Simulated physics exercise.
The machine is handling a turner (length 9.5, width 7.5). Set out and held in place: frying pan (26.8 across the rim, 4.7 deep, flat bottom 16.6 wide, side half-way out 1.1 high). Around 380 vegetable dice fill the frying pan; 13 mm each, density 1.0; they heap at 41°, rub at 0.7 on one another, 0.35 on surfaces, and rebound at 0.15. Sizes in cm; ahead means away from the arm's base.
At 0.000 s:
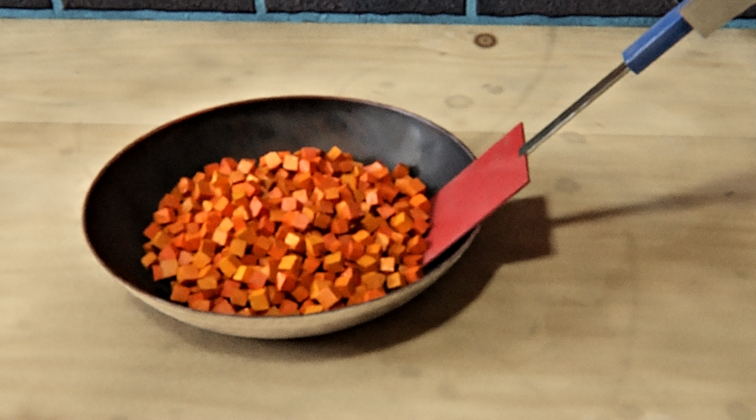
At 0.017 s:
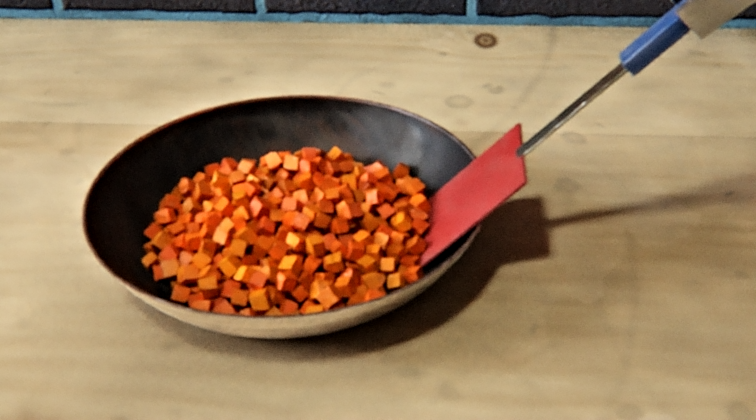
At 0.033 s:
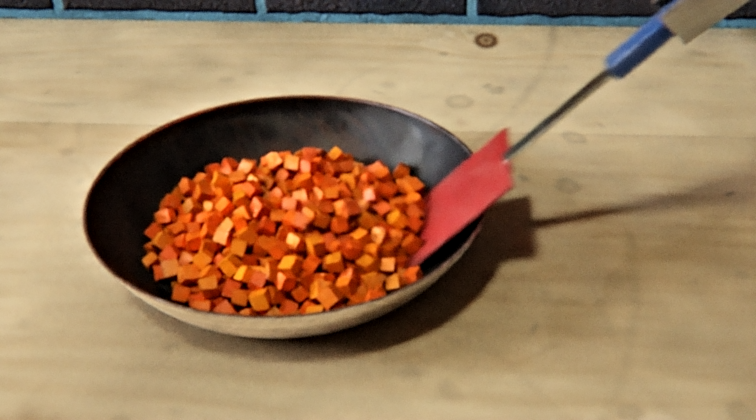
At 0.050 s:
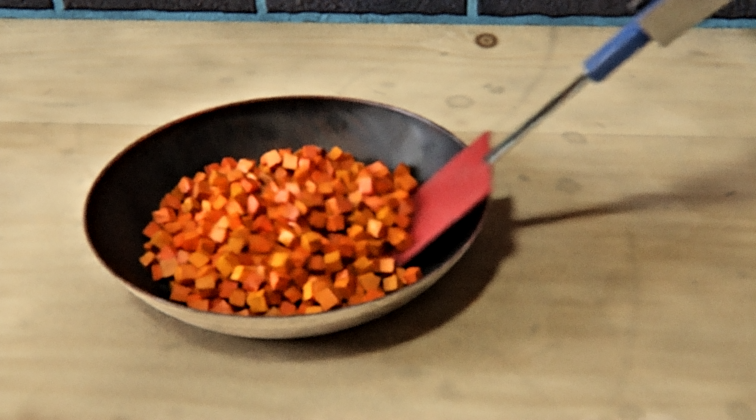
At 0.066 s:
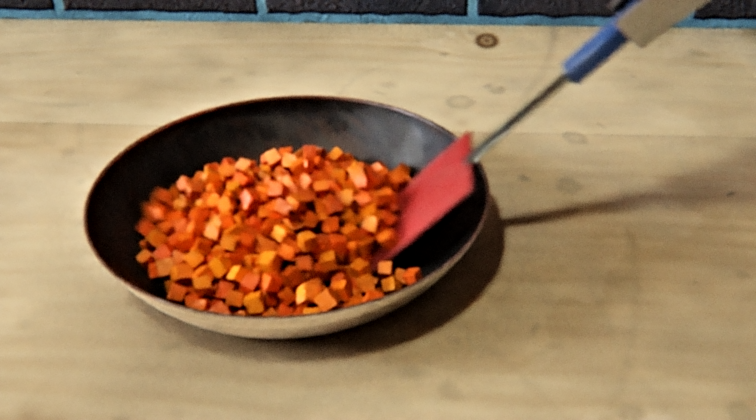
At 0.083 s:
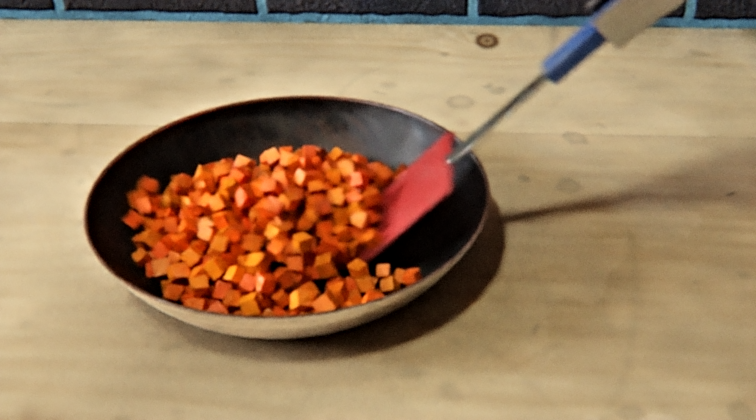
A robot arm holding a red turner with a blue handle slid it leftward into a dark frying pan on a wooden table, pushing the heaped orange vegetable dice a little to the left.
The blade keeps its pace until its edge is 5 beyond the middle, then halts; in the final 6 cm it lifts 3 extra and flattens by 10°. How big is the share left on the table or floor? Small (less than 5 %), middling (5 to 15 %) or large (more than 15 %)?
Share on the table or floor: Small (less than 5 %).
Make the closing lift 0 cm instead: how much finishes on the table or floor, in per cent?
About 5 per cent.
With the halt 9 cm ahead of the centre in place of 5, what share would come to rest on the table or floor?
In that case some 25 per cent.
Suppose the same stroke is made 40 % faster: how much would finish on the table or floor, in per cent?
Then about 10 per cent.
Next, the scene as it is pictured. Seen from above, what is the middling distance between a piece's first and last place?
About 4 cm.
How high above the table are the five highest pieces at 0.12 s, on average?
Some 5 cm.
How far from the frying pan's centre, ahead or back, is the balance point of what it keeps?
Some 5.0 cm ahead.
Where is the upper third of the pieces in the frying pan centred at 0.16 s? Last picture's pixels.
Near (211, 201).
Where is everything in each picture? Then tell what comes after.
The first picture shows turner top edge at (526, 150), sloping 47°; upper third of the load around (292, 212), from x 150 to 420, top at y 155; 379 in the frying pan.
The second picture shows turner top edge at (523, 151), sloping 47°; upper third of the load around (291, 212), from x 150 to 420, top at y 155.
The third picture shows turner top edge at (510, 155), sloping 47°; upper third of the load around (293, 212), from x 150 to 415, top at y 155.
The fourth picture shows turner top edge at (490, 159), sloping 47°; upper third of the load around (292, 214), from x 150 to 415, top at y 155.
The fifth picture shows turner top edge at (471, 159), sloping 47°; upper third of the load around (285, 209), from x 145 to 415, top at y 150.
The sixth picture shows turner top edge at (451, 159), sloping 47°; upper third of the load around (273, 207), from x 135 to 415, top at y 150; 379 in the frying pan.
After 0.12 s, sloping 47°, highest piece 5 above the table; 379 in the frying pan.
After 0.16 s, sloping 42°, highest piece 6 above the table; 379 in the frying pan.
After 0.38 s, sloping 37°, highest piece 7 above the table; 368 in the frying pan, 10 on the table or floor, 1 on the blade or in flight.
After 1.43 s, sloping 37°, highest piece 7 above the table; 368 in the frying pan, 11 on the table or floor.
At rest, 368 in the frying pan, 11 on the table or floor. That is 3 % on the table or floor.
